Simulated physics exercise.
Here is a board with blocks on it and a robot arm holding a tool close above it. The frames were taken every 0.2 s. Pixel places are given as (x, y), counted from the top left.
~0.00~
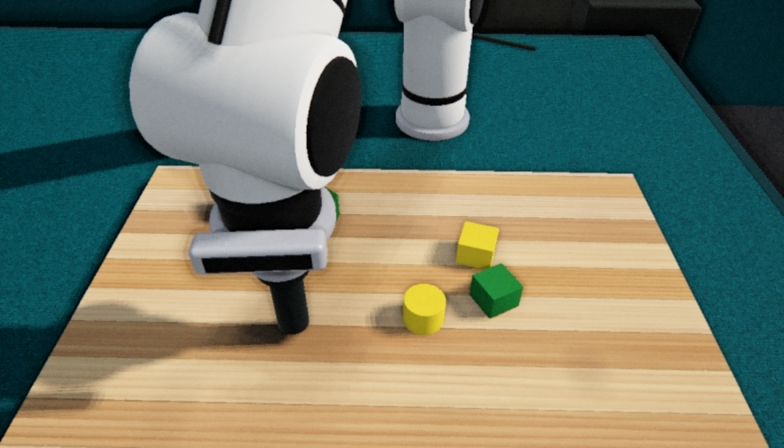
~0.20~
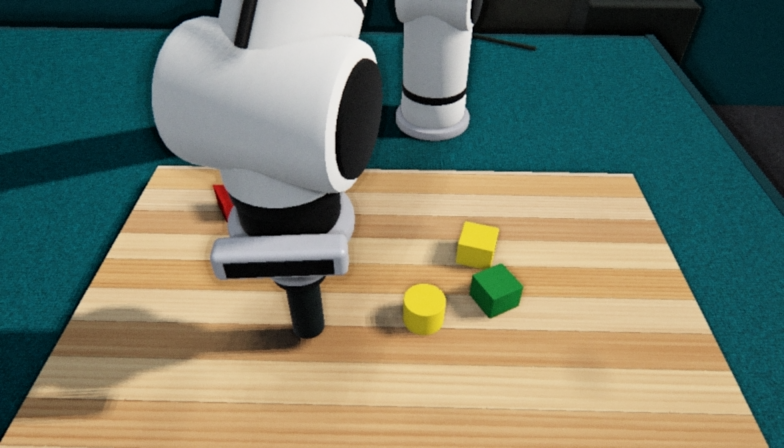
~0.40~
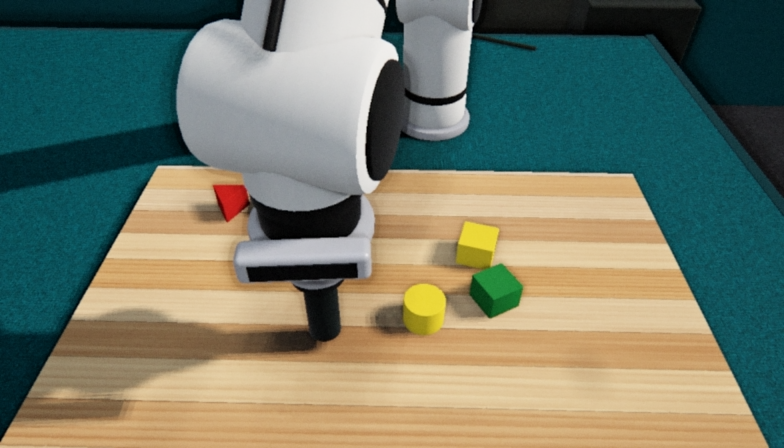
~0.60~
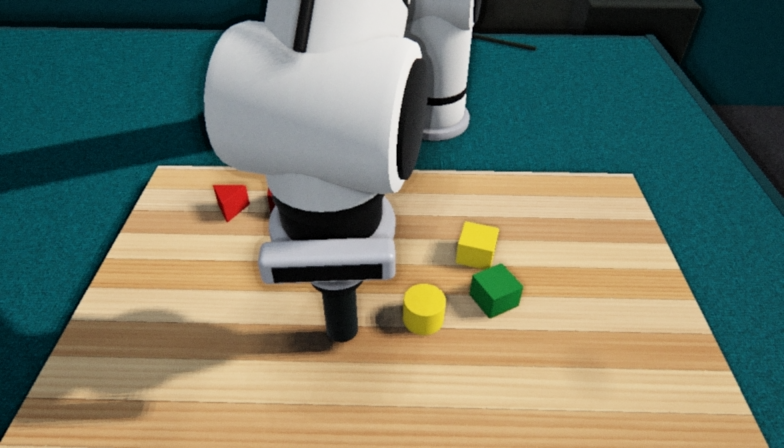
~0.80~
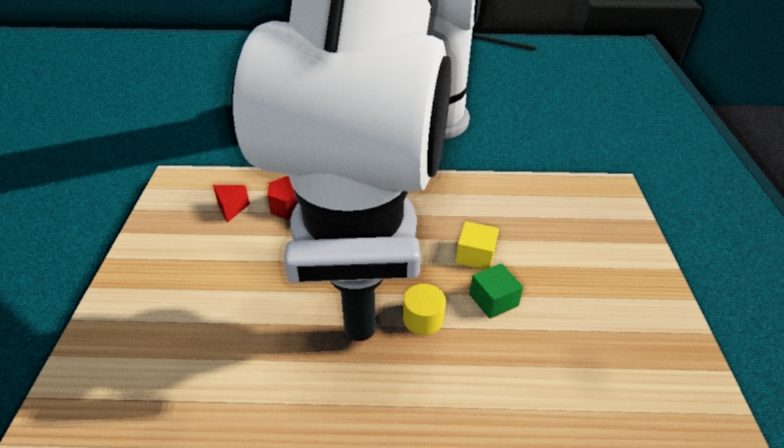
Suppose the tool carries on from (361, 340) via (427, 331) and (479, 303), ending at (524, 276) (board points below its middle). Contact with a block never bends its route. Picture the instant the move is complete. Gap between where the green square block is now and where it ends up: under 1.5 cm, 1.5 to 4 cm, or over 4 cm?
It travels more than 4 cm.
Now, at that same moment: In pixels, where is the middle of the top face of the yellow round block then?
The centre of its top will be at (460, 262).
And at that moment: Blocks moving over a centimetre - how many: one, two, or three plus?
By the end of the path, two blocks have moved more than about a centimetre.
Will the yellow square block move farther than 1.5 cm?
Short answer: No.
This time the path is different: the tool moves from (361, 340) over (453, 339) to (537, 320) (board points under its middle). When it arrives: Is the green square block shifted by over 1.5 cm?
That would be a no.
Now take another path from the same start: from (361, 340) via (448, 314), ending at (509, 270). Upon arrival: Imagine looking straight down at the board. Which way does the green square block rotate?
It goes clockwise.
What follows on the original path. One third of the way, tool (428, 321); yellow round block (444, 287).
Two thirds of the way, tool (481, 292); yellow round block (460, 262); green square block (511, 273), turned 10° clockwise.
At the end, tool (527, 265); yellow round block (460, 262); yellow square block unmoved; green square block (558, 249), turned 20° clockwise.
